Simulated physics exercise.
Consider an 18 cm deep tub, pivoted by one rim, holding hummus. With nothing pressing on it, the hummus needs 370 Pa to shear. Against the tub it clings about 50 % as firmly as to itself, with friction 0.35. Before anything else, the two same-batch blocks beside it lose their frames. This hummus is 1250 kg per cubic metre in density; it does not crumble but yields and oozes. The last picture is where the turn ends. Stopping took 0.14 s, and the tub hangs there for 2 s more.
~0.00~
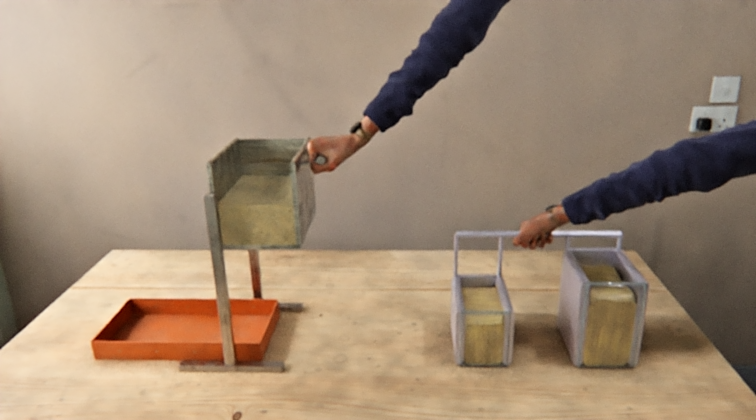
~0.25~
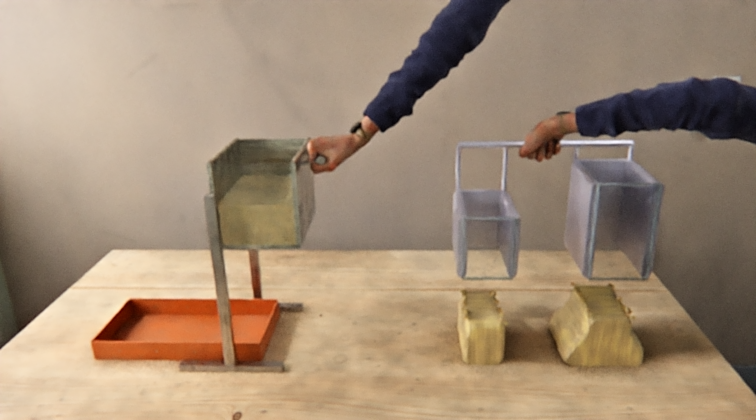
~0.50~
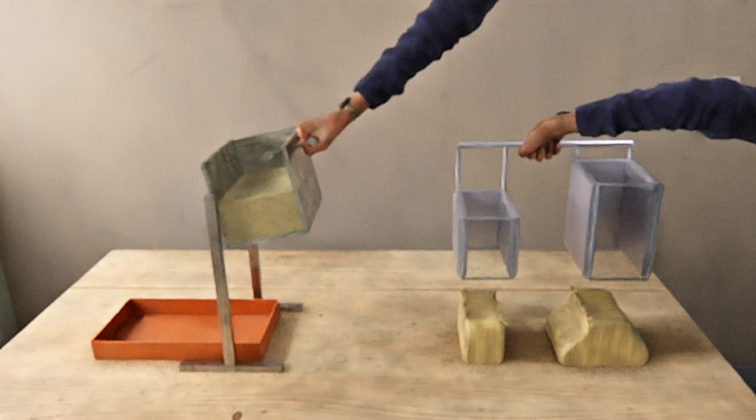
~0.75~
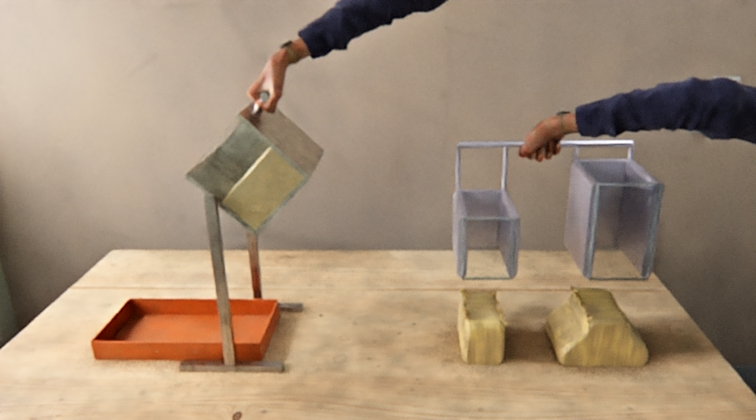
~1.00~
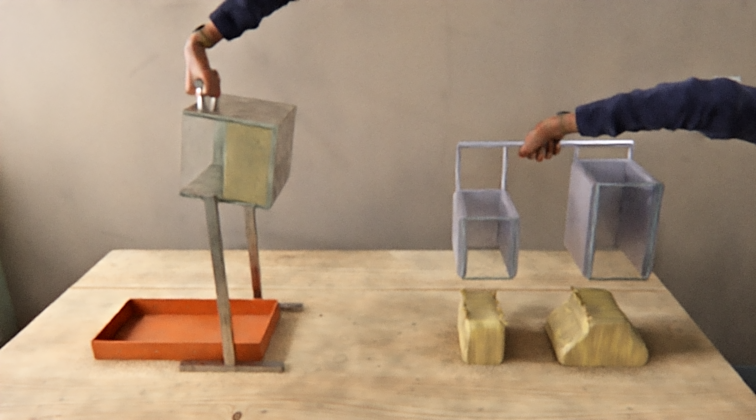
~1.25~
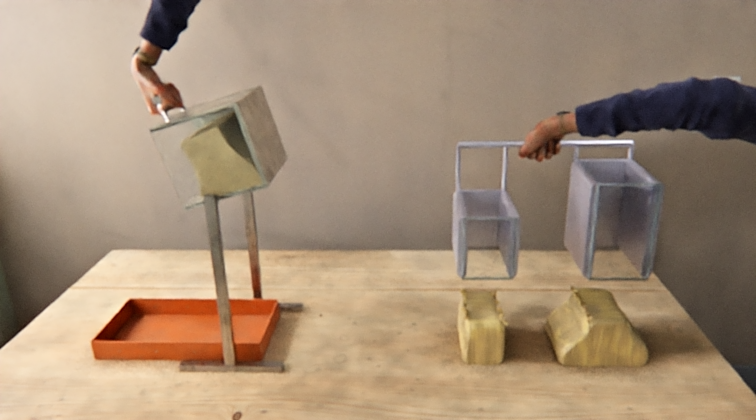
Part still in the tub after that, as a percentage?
Close to 0 %.
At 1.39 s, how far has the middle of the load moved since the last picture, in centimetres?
It has gone close to 6 cm.
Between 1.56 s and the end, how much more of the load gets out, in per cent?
Around 50 percent of the load.
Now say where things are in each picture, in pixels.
In the first frame, handle-side rim at (290, 164), tilt 0 degrees; highest point of the hummus at (272, 204); test blocks 11 cm, 18 cm high (left to right).
In the second frame, handle-side rim at (290, 164), tilt 0 degrees; highest point of the hummus at (272, 204); test blocks 11 cm, 13 cm high (left to right).
In the third frame, handle-side rim at (281, 149), tilt 11 degrees; highest point of the hummus at (287, 191); test blocks 11 cm, 12 cm high (left to right).
In the fourth frame, handle-side rim at (237, 118), tilt 45 degrees; highest point of the hummus at (272, 151); test blocks 11 cm, 12 cm high (left to right).
In the fifth frame, handle-side rim at (183, 115), tilt 80 degrees; highest point of the hummus at (231, 124); test blocks 11 cm, 12 cm high (left to right).
In the sixth frame, handle-side rim at (151, 133), tilt 105 degrees; highest point of the hummus at (218, 127); test blocks 11 cm, 12 cm high (left to right).
By 1.39 s, the tub is at 105 degrees and holds 85 %.
By 1.56 s, the tub is at 105 degrees and holds 48 %.
By 1.73 s, the tub is at 105 degrees and holds 35 %.
By 1.90 s, the tub is at 105 degrees and holds 18 %.
By 3.25 s, at the end, the tub is at 105 degrees and holds 0 %.
